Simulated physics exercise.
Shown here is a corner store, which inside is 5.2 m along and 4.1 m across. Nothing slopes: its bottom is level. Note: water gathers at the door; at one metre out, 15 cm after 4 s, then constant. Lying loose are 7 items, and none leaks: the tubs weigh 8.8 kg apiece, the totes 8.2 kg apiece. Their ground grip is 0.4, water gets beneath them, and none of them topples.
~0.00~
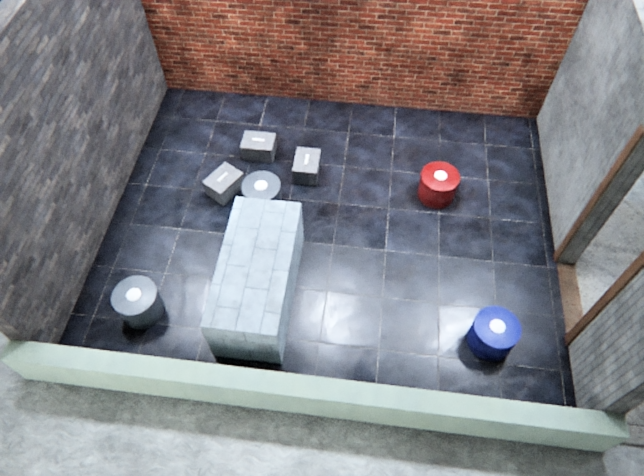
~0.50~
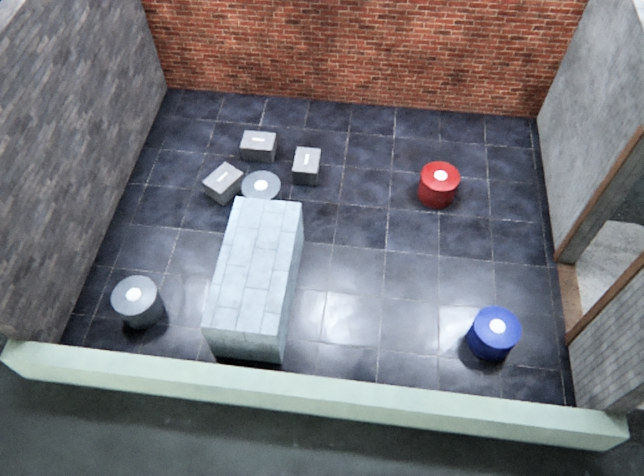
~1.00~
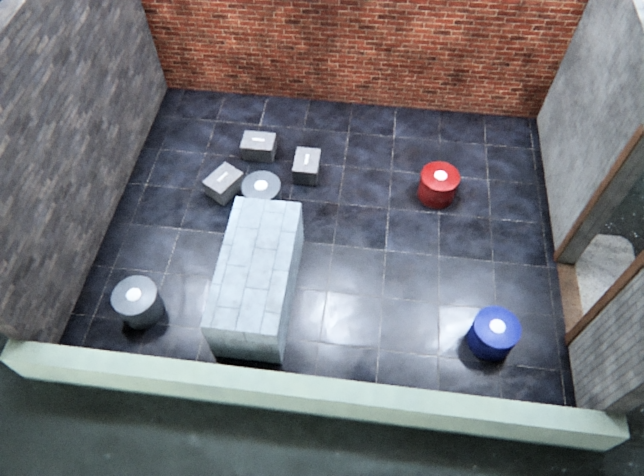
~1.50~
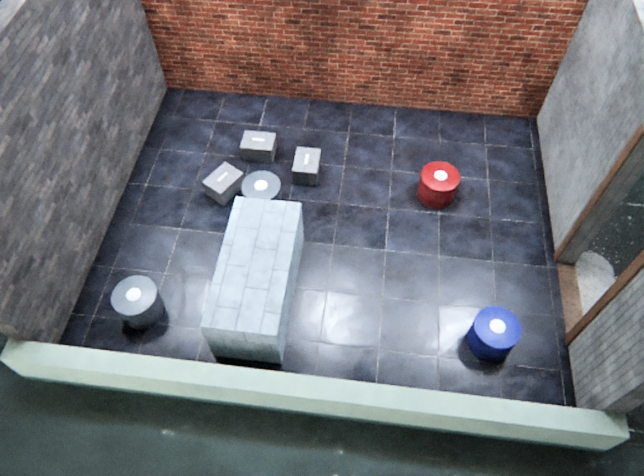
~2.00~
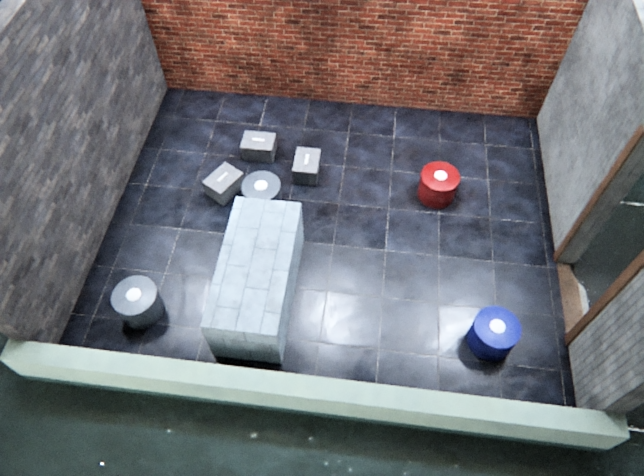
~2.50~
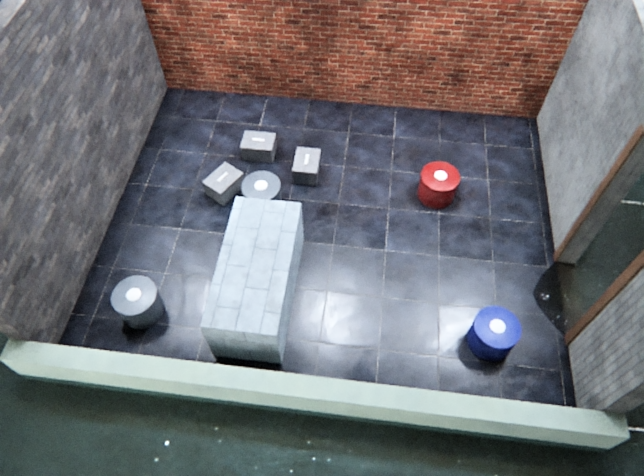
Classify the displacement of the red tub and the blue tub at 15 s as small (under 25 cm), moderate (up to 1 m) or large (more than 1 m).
Red tub - small; blue tub - moderate.
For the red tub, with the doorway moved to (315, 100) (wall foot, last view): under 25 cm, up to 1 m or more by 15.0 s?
Then the red tub barely shifts.
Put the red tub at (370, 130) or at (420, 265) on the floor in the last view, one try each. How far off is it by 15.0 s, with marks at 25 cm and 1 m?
In that order: It stays put; it travels far.
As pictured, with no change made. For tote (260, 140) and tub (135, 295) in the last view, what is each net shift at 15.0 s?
0 cm, 0 cm.
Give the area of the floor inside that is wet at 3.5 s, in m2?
I'd put it close to 1.5 m2.
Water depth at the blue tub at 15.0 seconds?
Roughly 7 cm.
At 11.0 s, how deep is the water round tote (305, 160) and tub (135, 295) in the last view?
Depth approx. 4 cm / 1 cm.
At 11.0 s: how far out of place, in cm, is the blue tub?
By that time, close to 50 cm.
After 3.5 s the red tub is near (441, 176), 0.0 m from its start, aground; the blue tub is near (498, 327), 0.0 m from its start, aground; 0 afloat.
After 6.8 s the red tub is near (441, 176), 0.0 m from its start, aground; the blue tub is near (476, 341), 0.3 m from its start, aground; 0 afloat.
After 11.0 s the red tub is near (441, 176), 0.0 m from its start, aground; the blue tub is near (490, 370), 0.5 m from its start, afloat; 1 afloat.
After 15.0 s the red tub is near (441, 176), 0.0 m from its start, aground; the blue tub is near (556, 356), 0.6 m from its start, afloat; 1 afloat.
